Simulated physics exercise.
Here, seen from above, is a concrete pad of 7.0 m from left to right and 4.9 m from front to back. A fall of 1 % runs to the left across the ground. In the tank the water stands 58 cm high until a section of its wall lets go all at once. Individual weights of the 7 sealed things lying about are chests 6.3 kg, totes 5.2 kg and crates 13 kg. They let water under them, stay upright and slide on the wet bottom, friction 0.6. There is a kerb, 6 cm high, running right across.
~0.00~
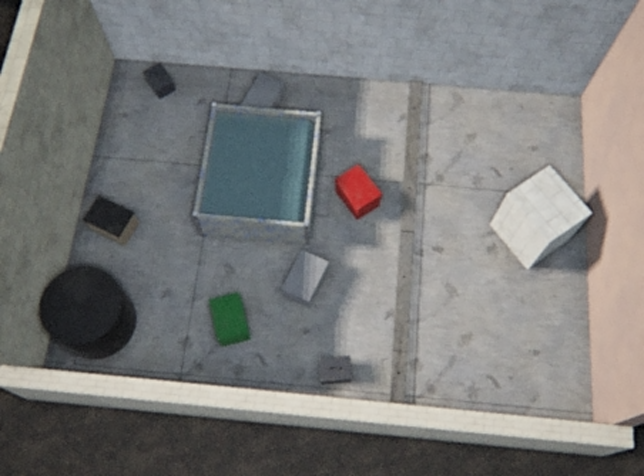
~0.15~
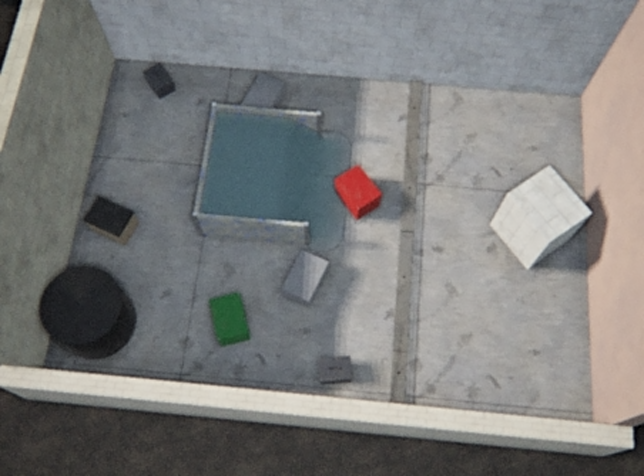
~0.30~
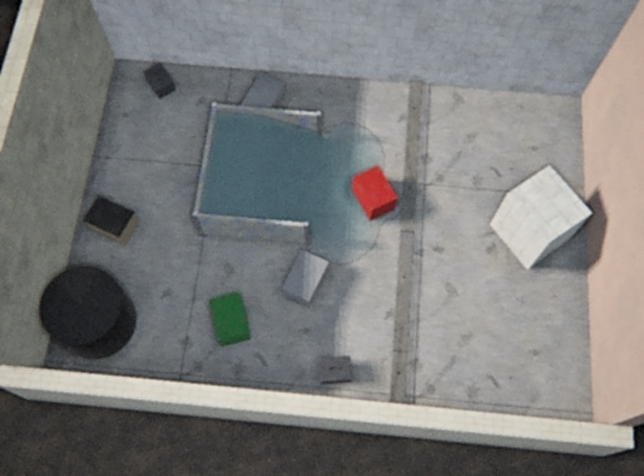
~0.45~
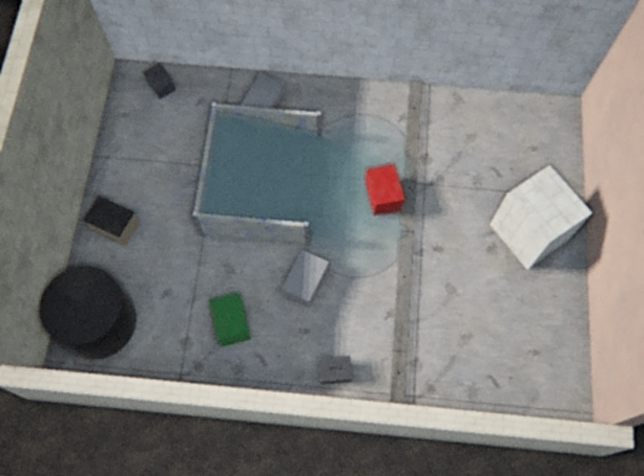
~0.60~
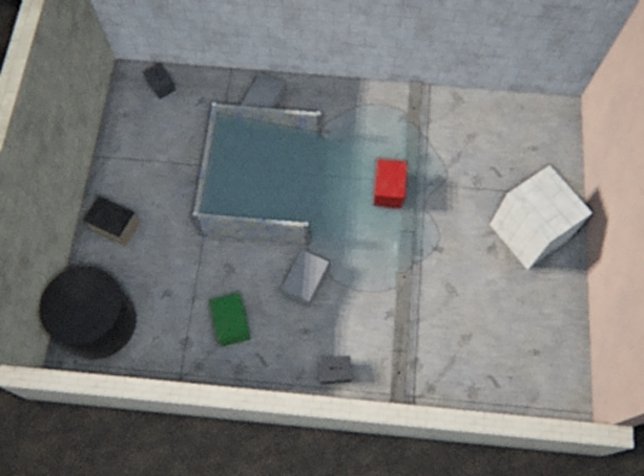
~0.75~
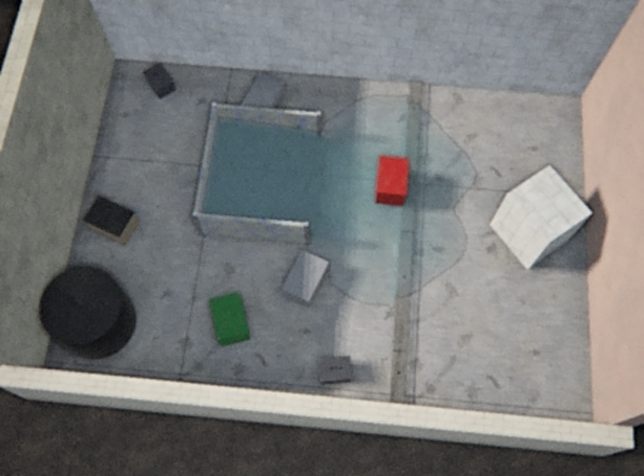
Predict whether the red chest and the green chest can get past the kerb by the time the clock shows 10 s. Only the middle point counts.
Judging by the centre, the red chest reaches the far side and the green chest fails to get over.
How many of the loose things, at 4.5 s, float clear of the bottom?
I'd say 1 of them.
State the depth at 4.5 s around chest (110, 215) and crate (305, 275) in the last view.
Around 0 cm and 1 cm.
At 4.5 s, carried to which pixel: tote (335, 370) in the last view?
About pixel (309, 367).
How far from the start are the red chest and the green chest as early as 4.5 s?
I'd guess about 250 cm and 0 cm by that point.
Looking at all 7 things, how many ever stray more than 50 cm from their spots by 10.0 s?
Answer: 3.
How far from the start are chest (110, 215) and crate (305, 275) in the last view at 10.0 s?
5 cm and 40 cm respectively.
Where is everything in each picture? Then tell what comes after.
The red chest at (359, 187) rests on the ground; the green chest at (229, 316), on the bottom; water covers 2.2 m2; 0 of 7 have shifted, in the first picture.
The red chest at (359, 187), on the bottom; the green chest at (229, 316) rests on the ground; water covers 3.0 m2; 0 of 7 have shifted, in the second picture.
The red chest at (375, 188), on the bottom, 22 cm from its start; the green chest at (229, 316) rests on the ground; 3.9 m2 under water; 1 of 7 have shifted, in the third picture.
The red chest at (385, 184), on the bottom, 36 cm from its start; the green chest at (229, 316) rests on the ground; 5.1 m2 under water; 1 of 7 have shifted, in the fourth picture.
The red chest at (391, 178) floats, 44 cm from its start; the green chest at (229, 316) rests on the ground; water covers 6.4 m2; 1 of 7 have shifted, in the fifth picture.
The red chest at (393, 175), afloat, 48 cm from its start; the green chest at (229, 316) rests on the ground; water covers 7.8 m2; 1 of 7 have shifted, in the sixth picture.
After 2.0 s the red chest is near (538, 159), 2.5 m from its start, afloat; the green chest is near (229, 316), 0.0 m from its start, aground; 1 of 7 are over the mark; 1 afloat.
After 4.5 s the red chest is near (523, 164), 2.3 m from its start, afloat; the green chest is near (229, 316), 0.0 m from its start, aground; 1 of 7 are over the mark; 1 afloat.
After 7.0 s the red chest is near (457, 204), 1.3 m from its start, afloat; the green chest is near (206, 305), 0.3 m from its start, aground; 1 of 7 are over the mark; 1 afloat.
After 10.0 s the red chest is near (442, 235), 1.3 m from its start, afloat; the green chest is near (192, 300), 0.5 m from its start, aground; 1 of 7 are over the mark; 3 afloat.
